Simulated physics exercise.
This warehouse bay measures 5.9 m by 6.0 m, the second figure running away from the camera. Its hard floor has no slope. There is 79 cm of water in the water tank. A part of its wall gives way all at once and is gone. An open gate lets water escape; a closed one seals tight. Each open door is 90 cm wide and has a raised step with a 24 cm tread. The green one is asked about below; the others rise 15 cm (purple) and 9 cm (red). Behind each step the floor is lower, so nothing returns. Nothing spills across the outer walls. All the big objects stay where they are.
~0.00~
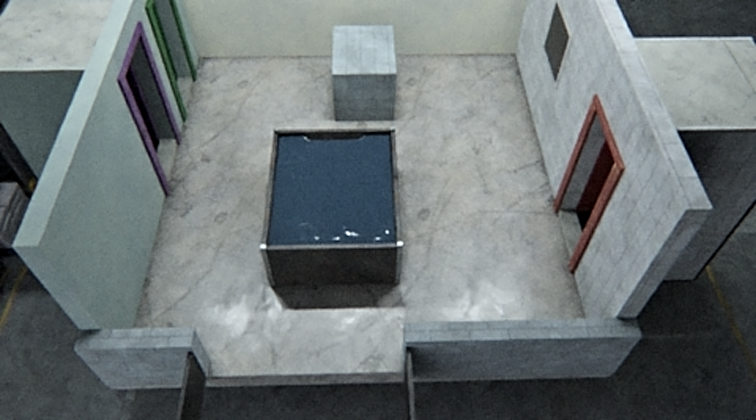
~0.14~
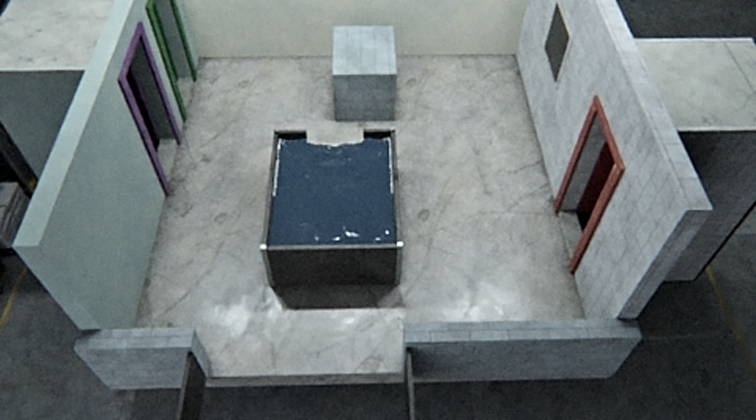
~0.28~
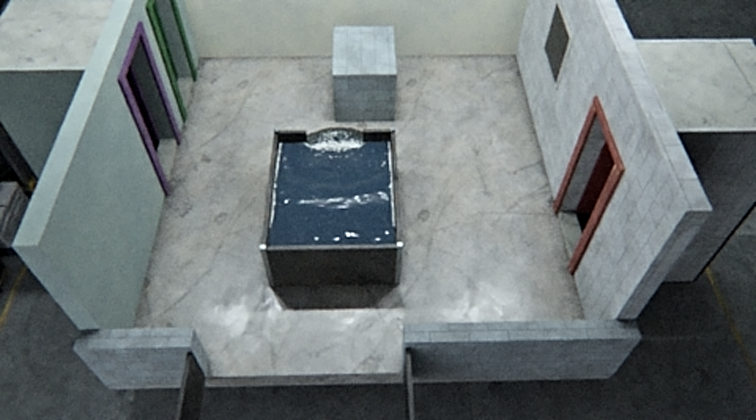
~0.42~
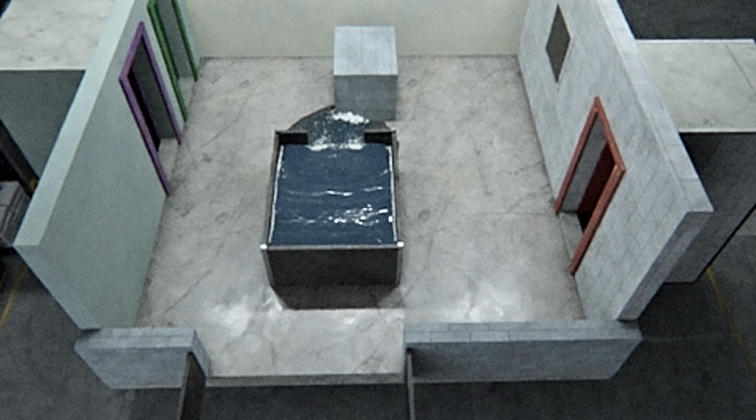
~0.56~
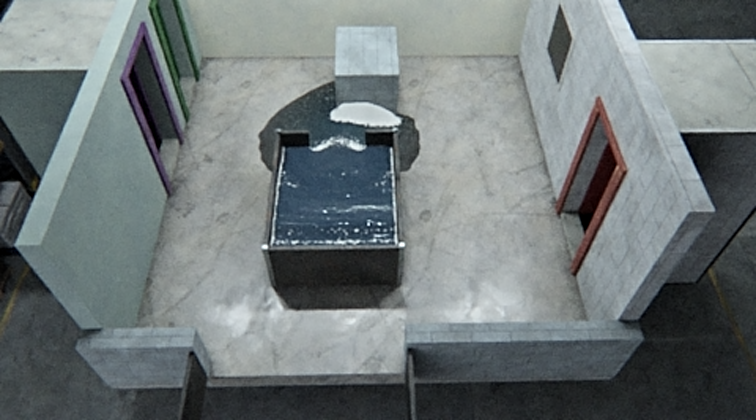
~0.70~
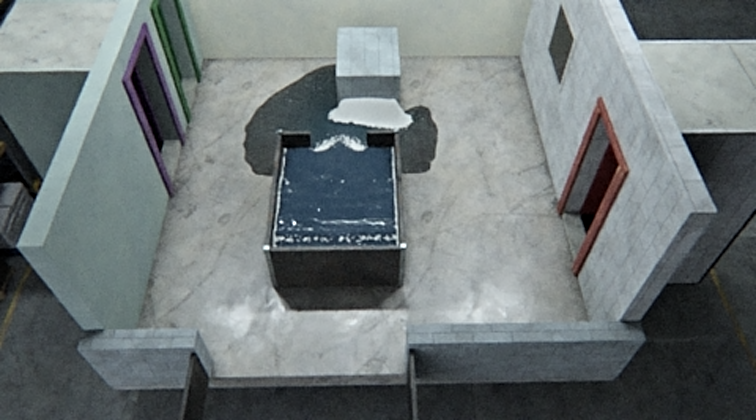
Water lies still in a dark rectangular tank on a pale floor, until a gap opens in the tank's far wall. The water ripples and pours out through it, and a dark puddle spreads around the grey block behind, widening to the left and right.
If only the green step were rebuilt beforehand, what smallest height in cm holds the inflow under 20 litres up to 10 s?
About 17 cm.
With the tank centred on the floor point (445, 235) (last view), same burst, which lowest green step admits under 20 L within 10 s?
Some 11.0 cm.
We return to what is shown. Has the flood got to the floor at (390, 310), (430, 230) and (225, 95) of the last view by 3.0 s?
In that order: Still dry, dry, under water.
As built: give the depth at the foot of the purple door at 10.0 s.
Roughly 4.5 cm deep.
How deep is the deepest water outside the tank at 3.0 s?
About 30 cm.
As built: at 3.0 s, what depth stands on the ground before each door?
Depths in cm: Purple 6, green 19, red 7.
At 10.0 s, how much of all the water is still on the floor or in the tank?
About 88 per cent.
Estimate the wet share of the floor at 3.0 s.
Near 55 per cent is wet.
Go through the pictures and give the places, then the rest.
The first picture shows still water, 79 cm deep, in the water tank at (334, 188); the green door at (174, 51) is dry.
In the second picture, the gap is on the far side, the front 0.3 m out at a hidden place; the back of the water tank holds 79 cm.
In the third picture, the gap is on the far side, the front 0.9 m out at a hidden place; the back of the water tank holds 79 cm.
In the fourth picture, the front is at (329, 111), 1.4 m from the gap on the far side; 1.8 m2 of floor is wet, 78 cm left at the back.
In the fifth picture, water pours out on the far side and has run 2.1 m, to (331, 85); about 6 cm deep outside, 70 cm at the back.
In the sixth picture, water pours out on the far side and has run 2.6 m, to (327, 69); about 5 cm deep outside, 66 cm at the back; the green door at (179, 52), 3.1 m from the gap, is still 1.3 m from the nearest water.
After 1.4 s water covers 30 % of the floor, deepest (50 cm) near (349, 126); it has not reached the green door.
After 3.0 s water covers 55 % of the floor, deepest (30 cm) near (349, 126); 19 cm at the green door, 18 litres in over its 11 cm step.
After 10.0 s water covers 100 % of the floor, deepest (11 cm) near (533, 291); 8 cm at the green door, 87 litres in over its 11 cm step.
At the green door as built, the water arrived by 1.5 s and peaked near 20 cm at 3.2 s.
With a step of 14 cm, 43 litres would have come in within the 10 s; with 19 cm, 9 litres. So under 20 litres takes about 17 cm.
